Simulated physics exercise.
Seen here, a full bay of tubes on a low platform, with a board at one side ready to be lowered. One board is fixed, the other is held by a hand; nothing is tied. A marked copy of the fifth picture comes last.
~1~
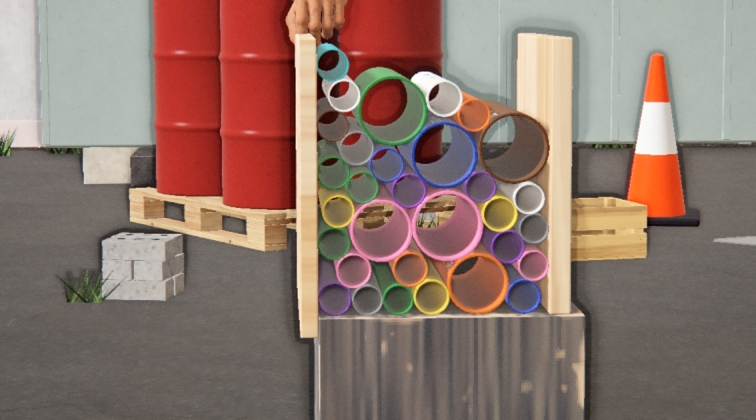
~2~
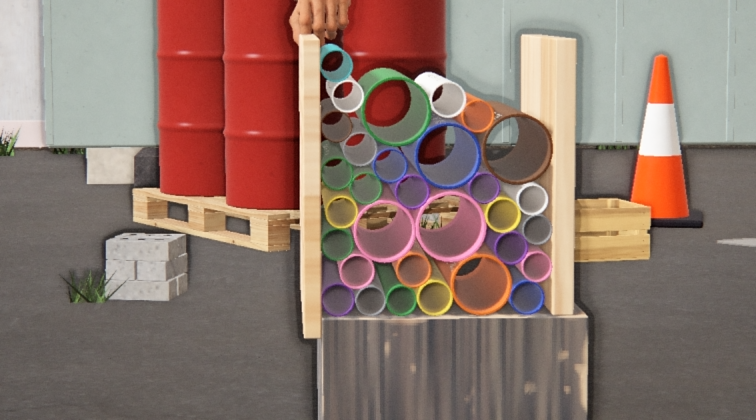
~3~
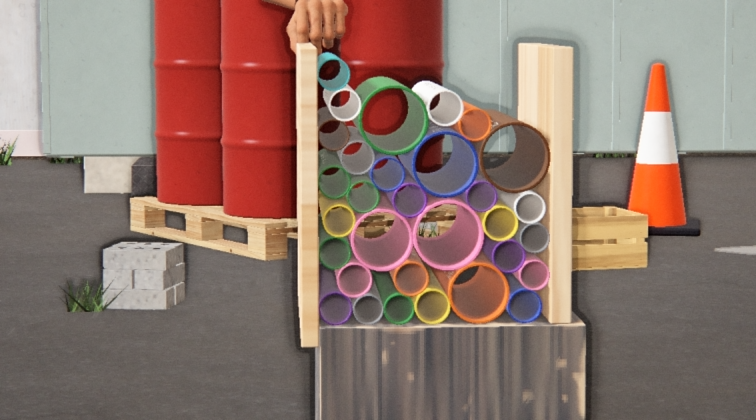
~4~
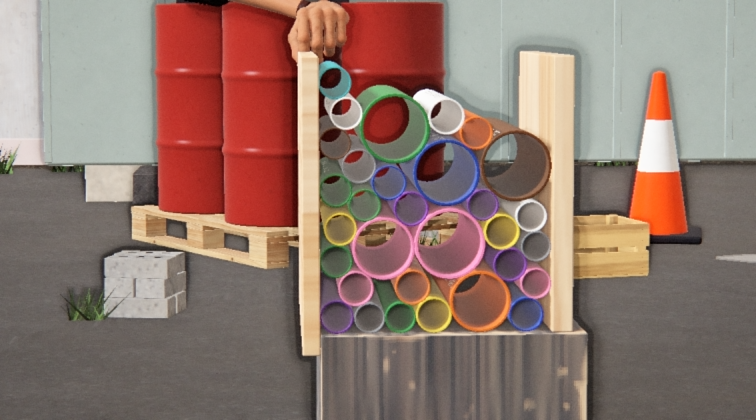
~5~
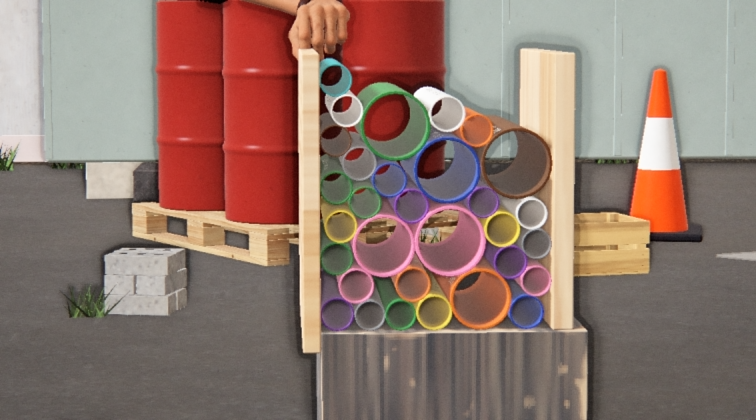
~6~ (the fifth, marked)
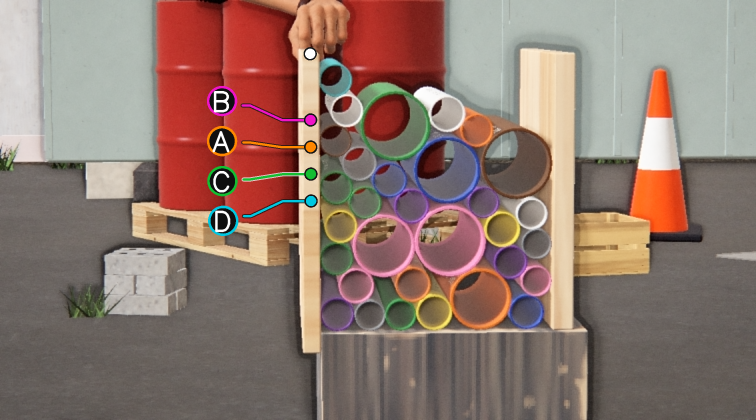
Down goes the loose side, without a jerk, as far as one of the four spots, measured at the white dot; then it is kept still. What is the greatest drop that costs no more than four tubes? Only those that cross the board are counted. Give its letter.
The lowest mark that will do is D.
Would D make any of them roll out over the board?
Yes, at D.
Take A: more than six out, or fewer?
At A, fewer than six.
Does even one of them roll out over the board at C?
Yes, at C.
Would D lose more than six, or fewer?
At D, fewer than six.
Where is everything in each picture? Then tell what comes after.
Side board (306, 174); a purple tube (335, 299); a blue tube (524, 296), in the first picture.
A blue tube (527, 297); a pink tube (451, 227), in the second picture.
A green tube (335, 182); a grey tube (358, 158), in the third picture.
A brown tube (335, 143); a turquoise tube (335, 83), in the fourth picture.
Side board (309, 189); a purple tube (337, 314); a blue tube (526, 311), in the fifth picture.
On the marked copy, A at (311, 147); B at (311, 120); C at (311, 174); D at (311, 201); the white dot at (310, 54).
With D. Early on, top of the board (319, 120).
Further on, top of the board (320, 194).
At the end, top of the board (320, 200), three out over the board.
As for the rest, A one out over the board; B one out over the board; C one out over the board.
